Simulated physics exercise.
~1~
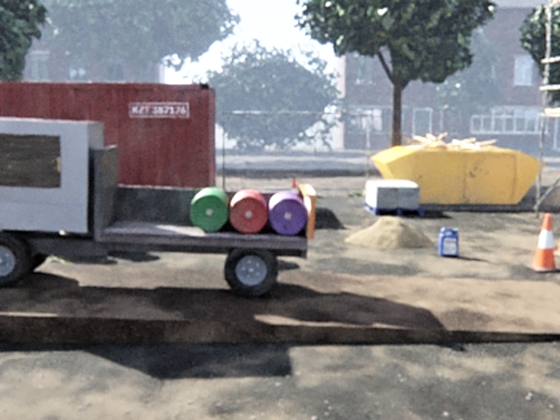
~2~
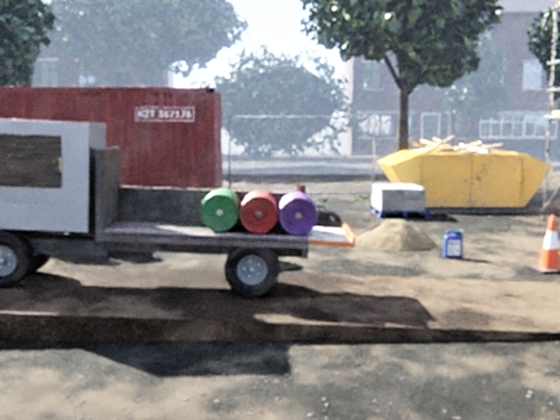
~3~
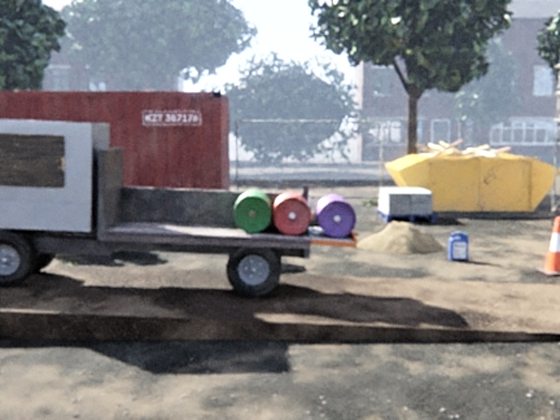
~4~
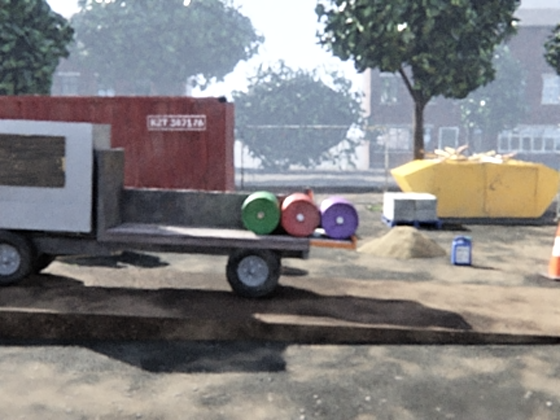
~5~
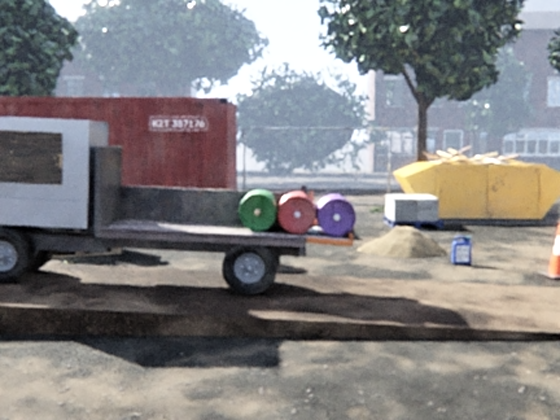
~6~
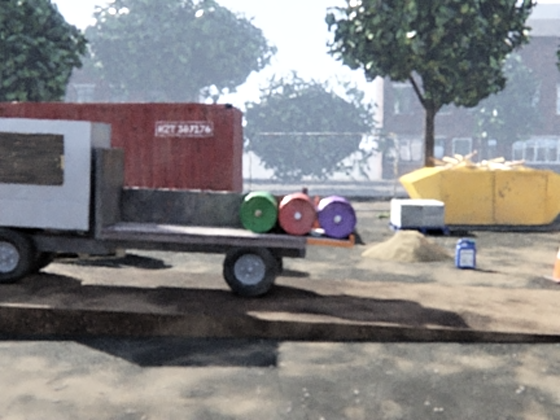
In the video, a pickup's tailgate drops open and the green, red and purple drums lying on its flat bed roll a short way right together, stopping side by side with the purple one on the lowered gate and none falling off.
